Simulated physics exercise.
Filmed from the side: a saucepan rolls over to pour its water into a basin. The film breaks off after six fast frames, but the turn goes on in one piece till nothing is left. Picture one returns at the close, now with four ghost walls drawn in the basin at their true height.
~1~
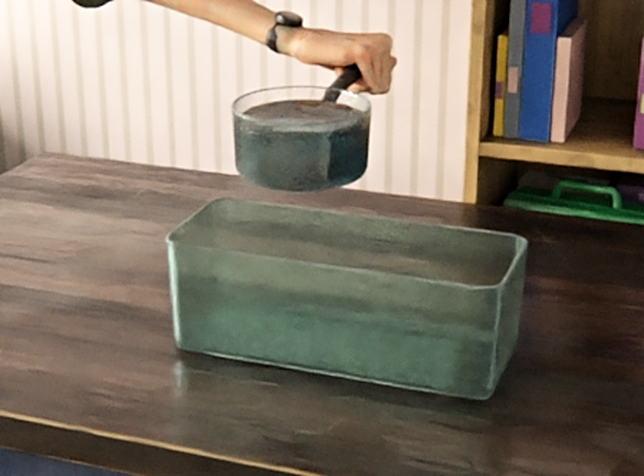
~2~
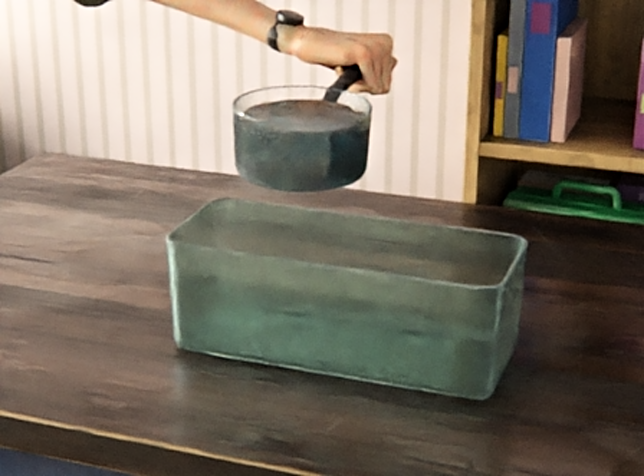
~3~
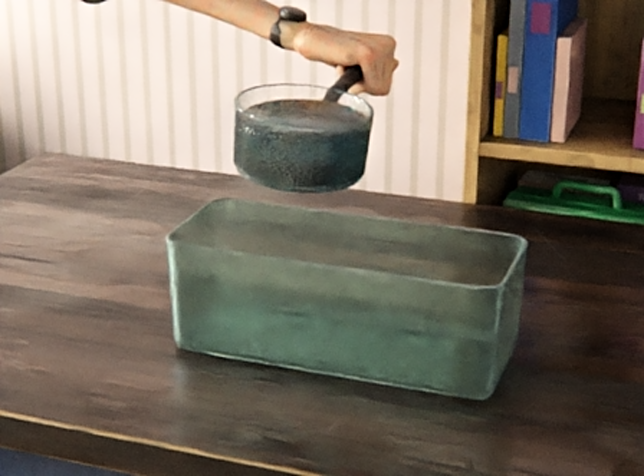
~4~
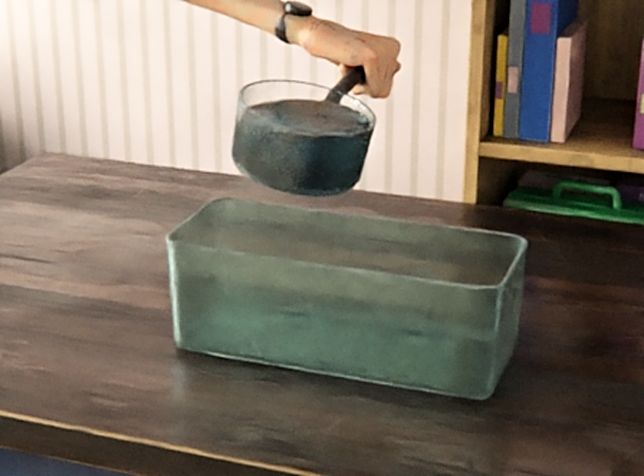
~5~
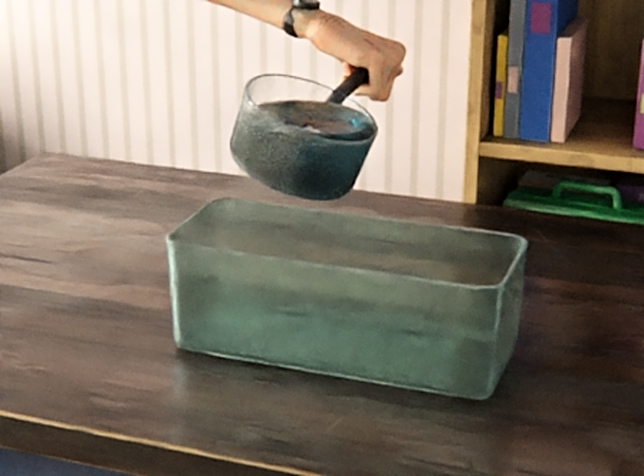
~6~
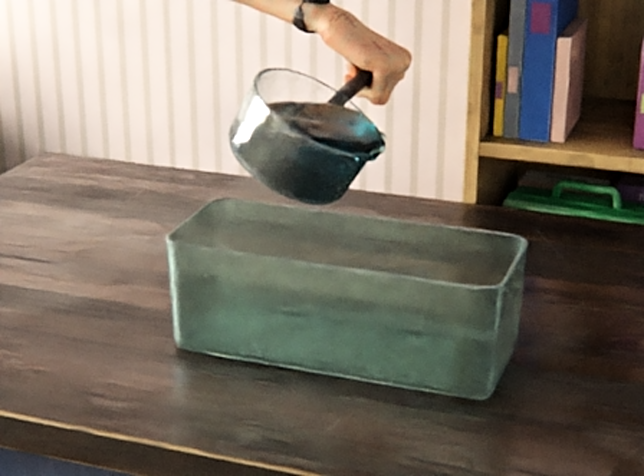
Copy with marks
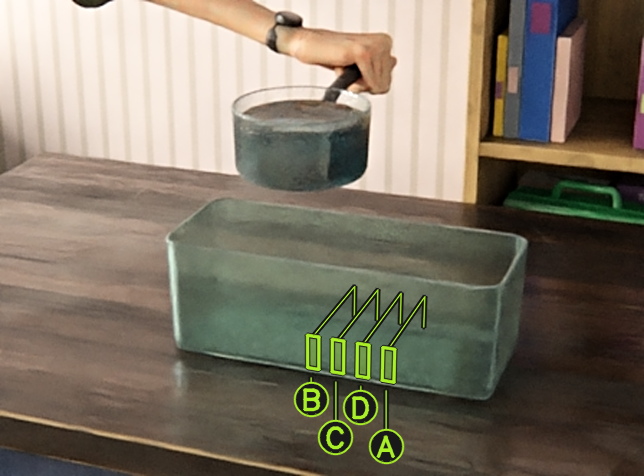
We see a hand holding a clear saucepan of dark liquid above a rectangular greenish glass basin on a wooden table; the pan starts upright, then gradually tilts down to the right until liquid reaches over its lip.
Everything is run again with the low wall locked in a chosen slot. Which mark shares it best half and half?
The answer is slot A.
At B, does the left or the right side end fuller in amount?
More ends on the right.
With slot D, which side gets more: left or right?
The right side.
In lime, A at (386, 390); B at (311, 377); C at (335, 381); D at (360, 385).
For slot A, about 51 % ends left of the wall and 48 % right of it.
For slot B, about 10 % ends left of the wall and 90 % right of it.
For slot C, about 12 % ends left of the wall and 88 % right of it.
For slot D, about 22 % ends left of the wall and 77 % right of it.
